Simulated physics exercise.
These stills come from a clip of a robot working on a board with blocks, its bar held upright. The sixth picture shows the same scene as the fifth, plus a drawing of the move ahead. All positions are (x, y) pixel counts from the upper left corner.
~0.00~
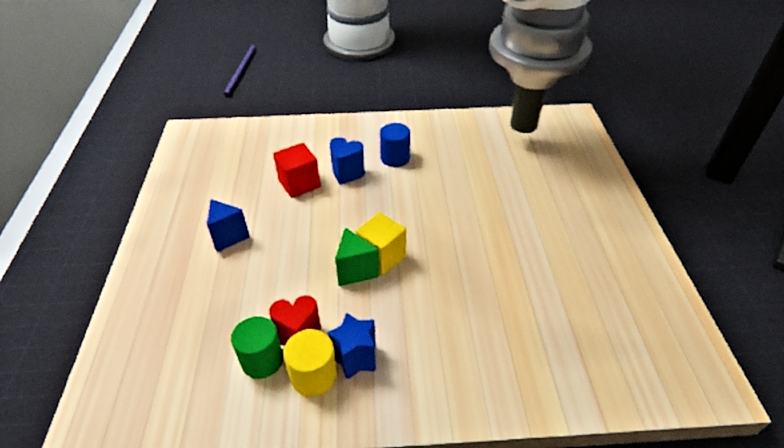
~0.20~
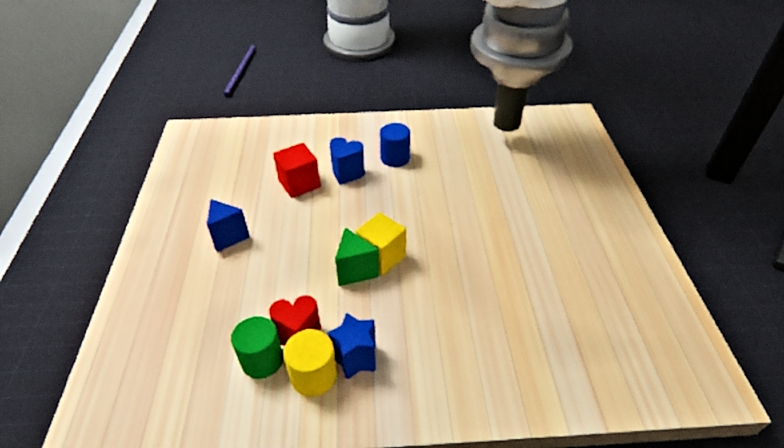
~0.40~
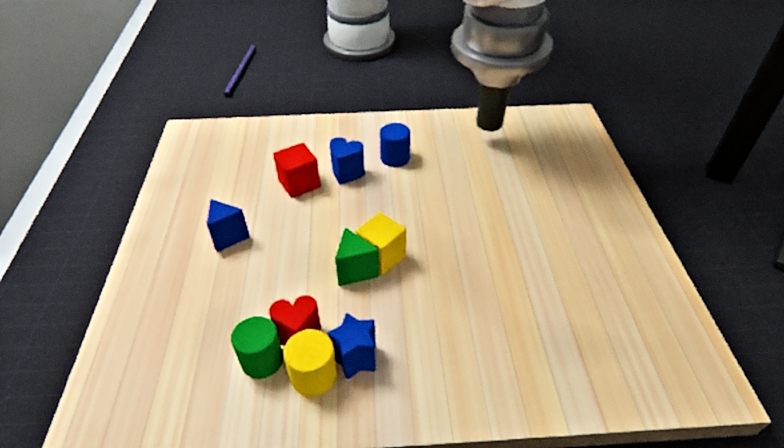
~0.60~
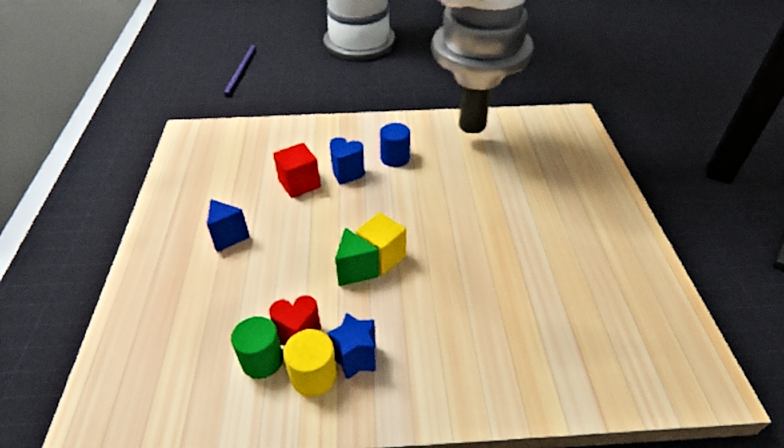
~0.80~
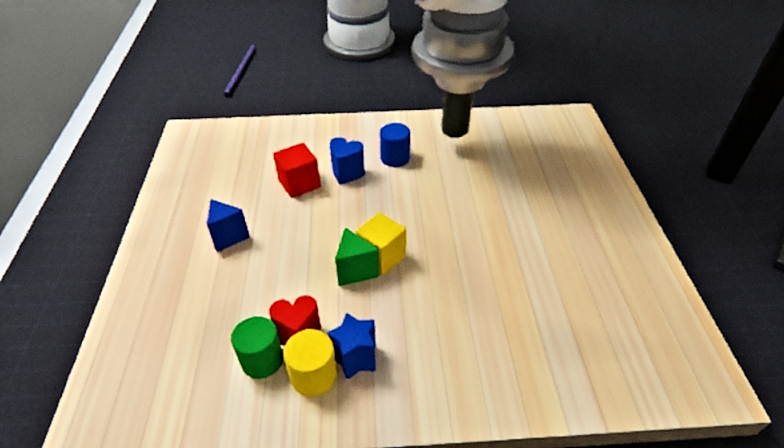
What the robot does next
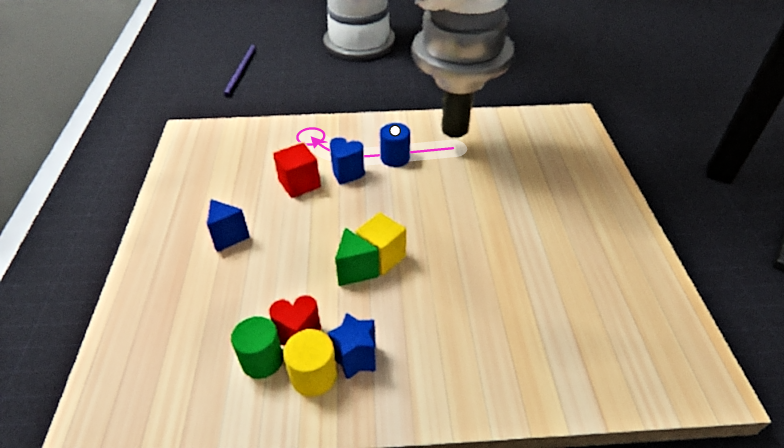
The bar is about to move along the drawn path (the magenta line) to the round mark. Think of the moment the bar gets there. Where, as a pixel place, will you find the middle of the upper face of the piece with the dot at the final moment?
It will end up at (328, 145).
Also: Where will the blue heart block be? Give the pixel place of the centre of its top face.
The spot you're after is about (324, 164) in the image.
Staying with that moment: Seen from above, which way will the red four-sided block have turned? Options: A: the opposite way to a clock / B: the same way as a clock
(B)
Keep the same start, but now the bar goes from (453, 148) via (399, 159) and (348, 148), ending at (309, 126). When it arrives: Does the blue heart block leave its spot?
That would be a yes.
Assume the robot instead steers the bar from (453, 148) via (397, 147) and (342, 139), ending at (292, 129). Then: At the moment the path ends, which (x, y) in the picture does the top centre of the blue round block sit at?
If I read the scene right, the answer is (366, 135).
Path on the board, from (453, 148) over (401, 153) and (348, 156) to (311, 136); the dot is on the blue round block.
On the path given first. One third of the way, bar (401, 136); blue round block (374, 135).
Two thirds of the way, bar (346, 138); red four-sided block (290, 159), turned 25° clockwise; blue heart block (324, 164); blue round block (332, 145).
At the end, bar (309, 119); red four-sided block (290, 159), turned 25° clockwise; blue heart block (324, 164); blue round block (328, 145).
